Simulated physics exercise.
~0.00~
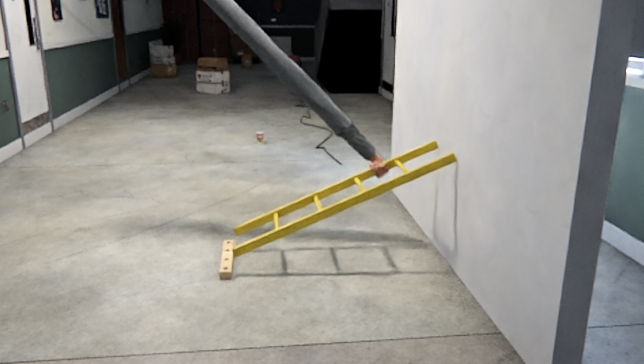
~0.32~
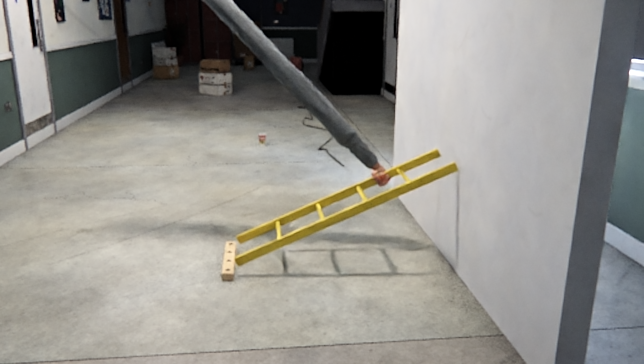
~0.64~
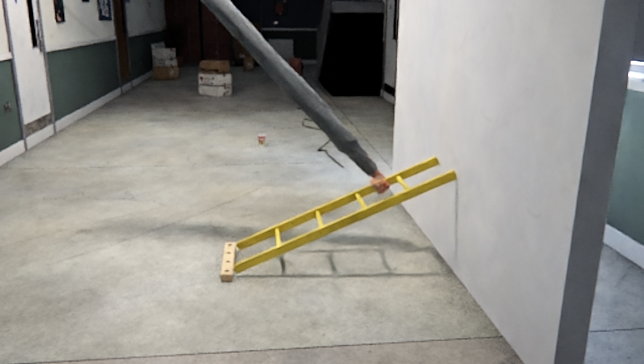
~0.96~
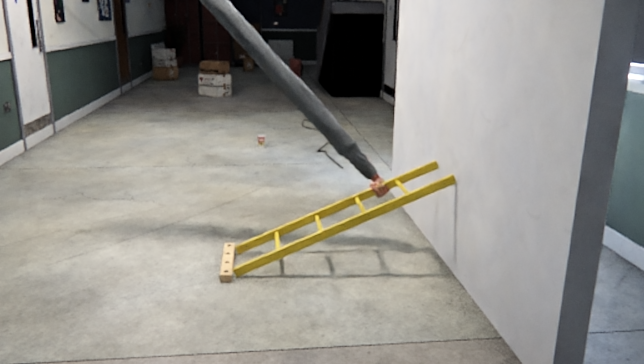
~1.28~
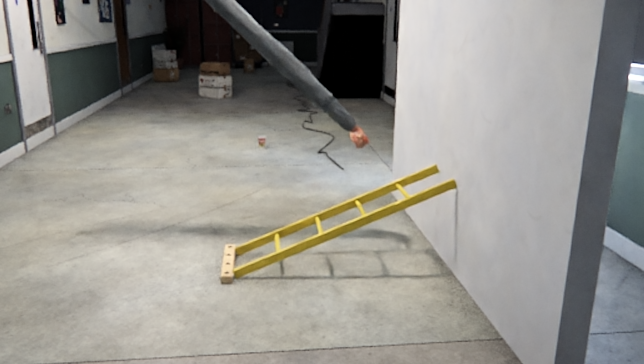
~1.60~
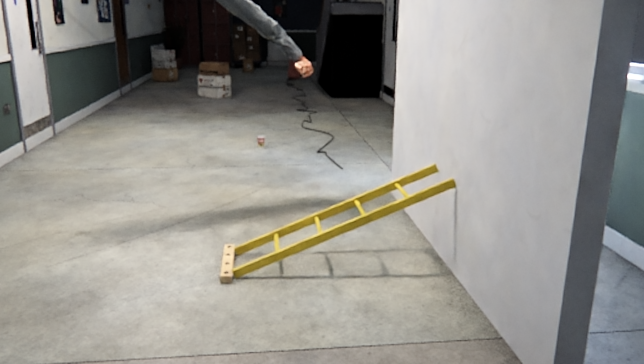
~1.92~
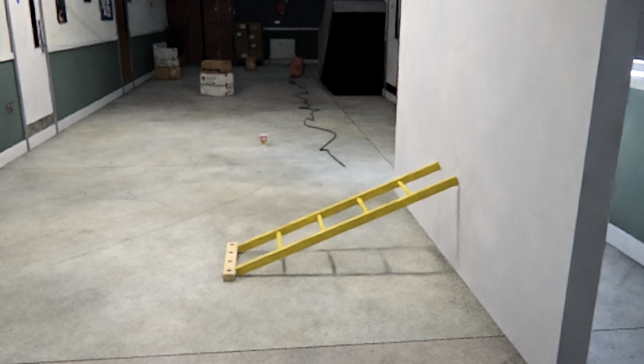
On a hard floor, a hand lowers a yellow gate, lets go, and it stays leaning.
